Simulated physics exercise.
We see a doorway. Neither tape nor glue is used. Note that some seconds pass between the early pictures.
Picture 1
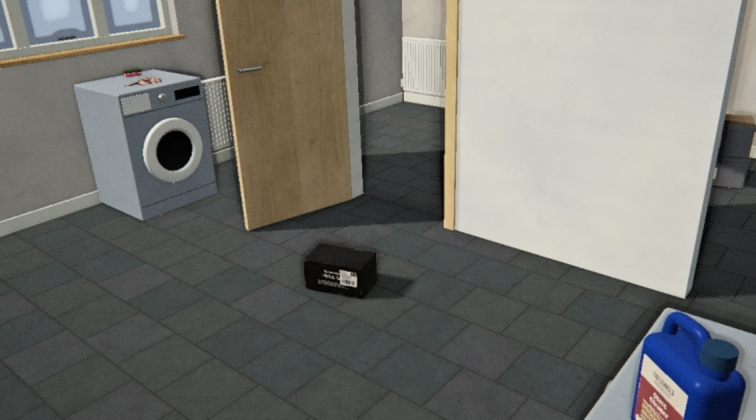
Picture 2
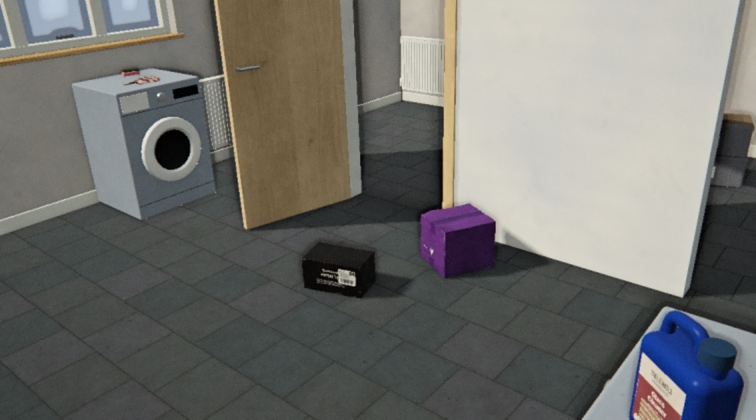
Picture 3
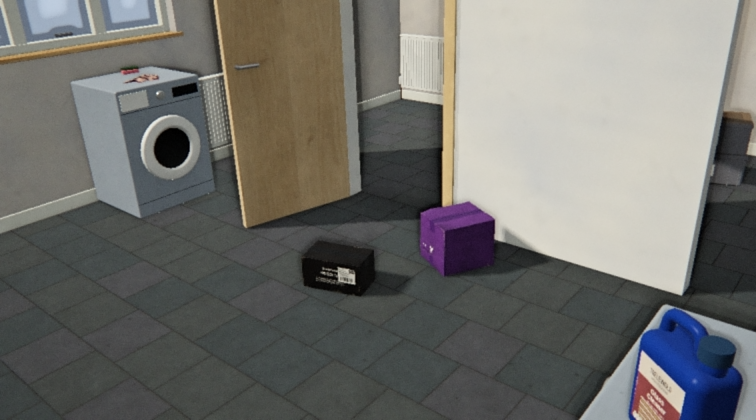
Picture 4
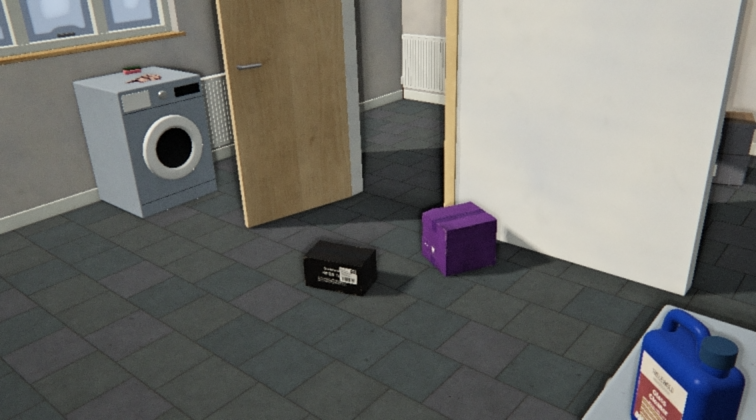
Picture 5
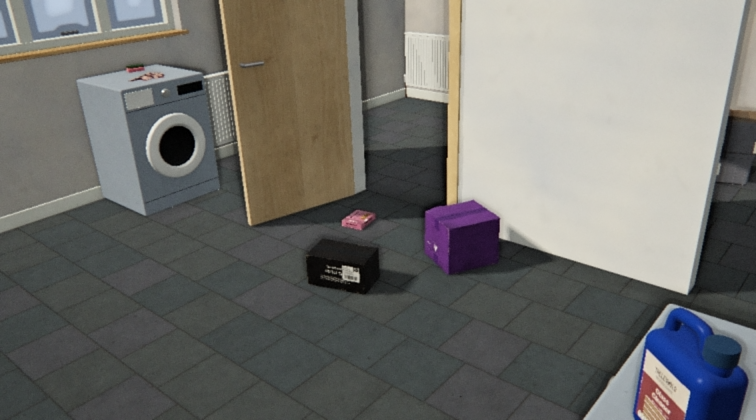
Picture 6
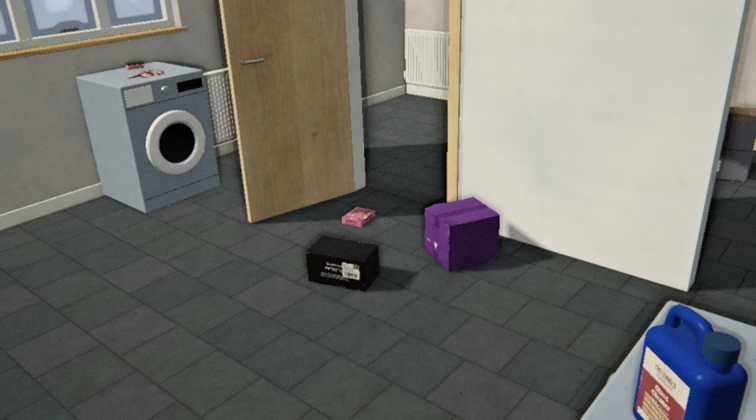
Black parcel sitting on a tiled floor by a wide-open door, a purple box and then a pink packet appearing nearby.
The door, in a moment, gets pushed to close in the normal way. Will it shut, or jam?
The attempt works.
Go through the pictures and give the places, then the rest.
In the first frame, door wide open and still; black parcel (341, 271).
In the second frame, door wide open and still; black parcel (339, 270); purple box (457, 240).
In the third frame, door wide open and still; black parcel (339, 268); purple box (457, 238).
In the fourth frame, door wide open and still; black parcel (340, 268); purple box (459, 238).
In the fifth frame, door wide open and still; black parcel (343, 266); purple box (461, 236).
In the sixth frame, door wide open and still; pink packet (359, 217); black parcel (343, 263).
Then, 1.60 s on from there, door 52° open; pink packet shifted a little near (365, 216).
Then, 2.20 s on from there, door 23° open; pink packet shifted about its own width near (395, 211).
In the end, door 0° open; moved from the start, pink packet; the other 2 unmoved. At the end, from the last picture's camera, pink packet near (418, 200).
